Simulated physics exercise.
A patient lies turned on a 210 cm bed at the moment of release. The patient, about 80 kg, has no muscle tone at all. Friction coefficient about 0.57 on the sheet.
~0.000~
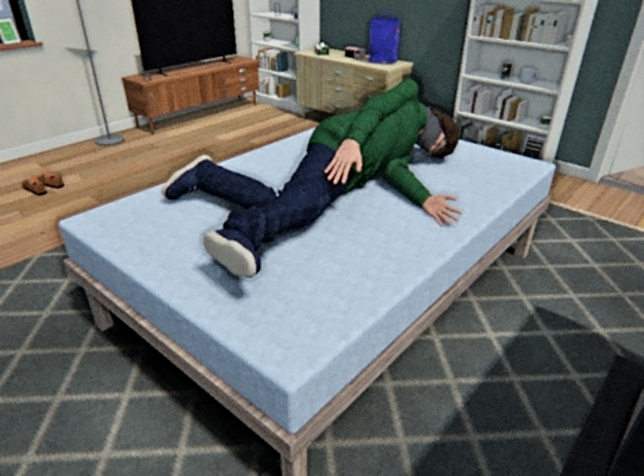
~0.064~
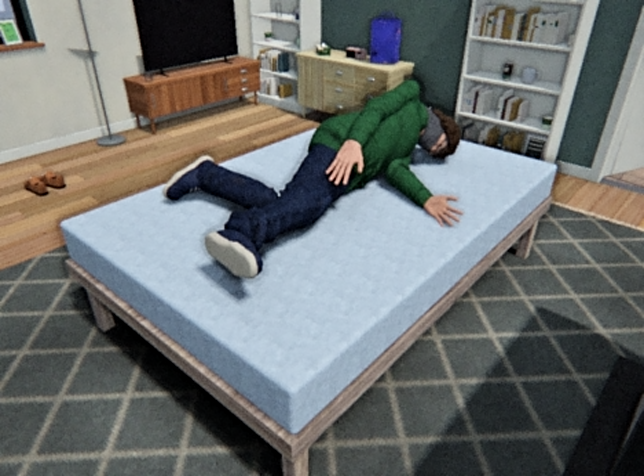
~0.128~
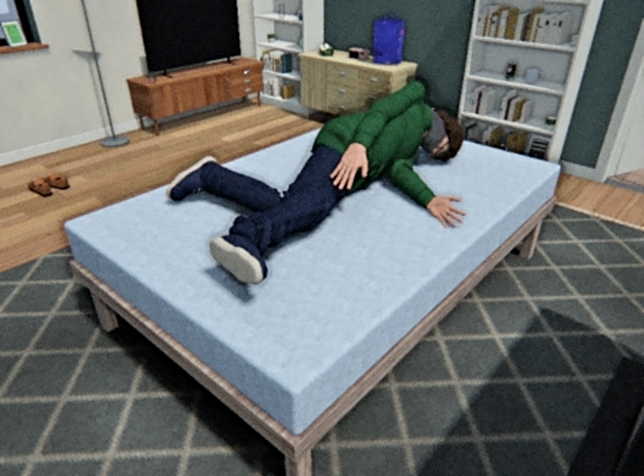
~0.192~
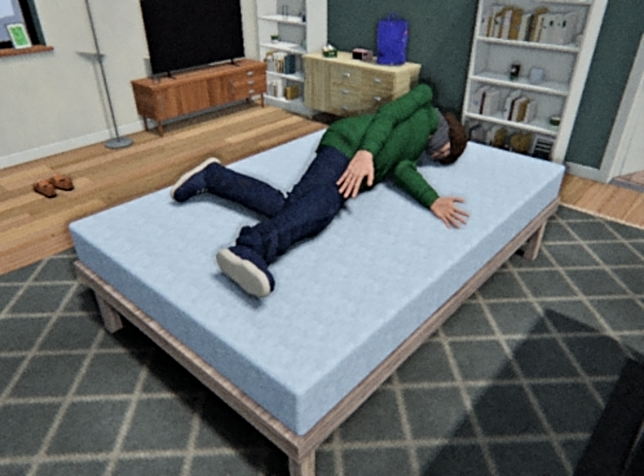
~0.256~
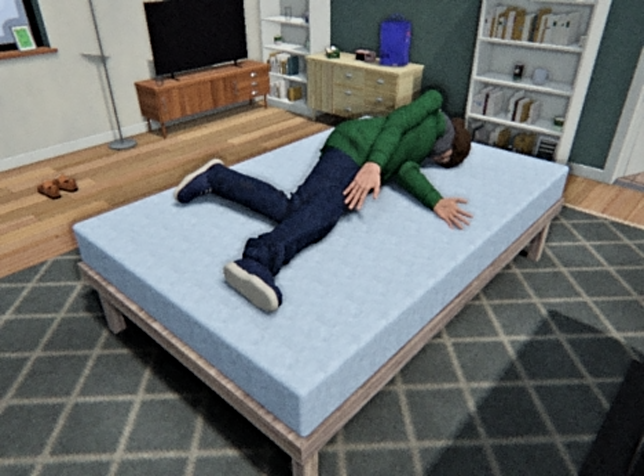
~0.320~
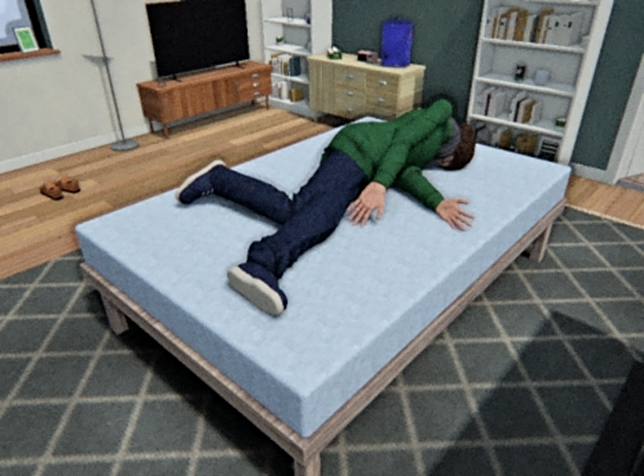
A person in a green jacket, dark blue trousers and pale-soled shoes lies twisted on a light blue mattress over a wooden frame, seen from above the foot end in a living room. Behind stand a television on a brown cabinet, a pale dresser, and white shelves, with patterned grey carpet in front. The torso and hands roll slightly rightward and down, the legs shift a little, and the view drifts slightly.
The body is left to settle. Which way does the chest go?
This time the chest rolls forwards.
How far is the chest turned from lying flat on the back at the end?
Turned some 150°.
After 0.54 s the chest is turned 135° from lying flat on the back, near (429, 141) in the last picture's view.
After 0.94 s the chest is turned 145° from lying flat on the back, near (428, 141) in the last picture's view.
After 1.54 s the chest is turned 150° from lying flat on the back, near (428, 141) in the last picture's view.
Final state at 2.6 s, chest rolls forwards.
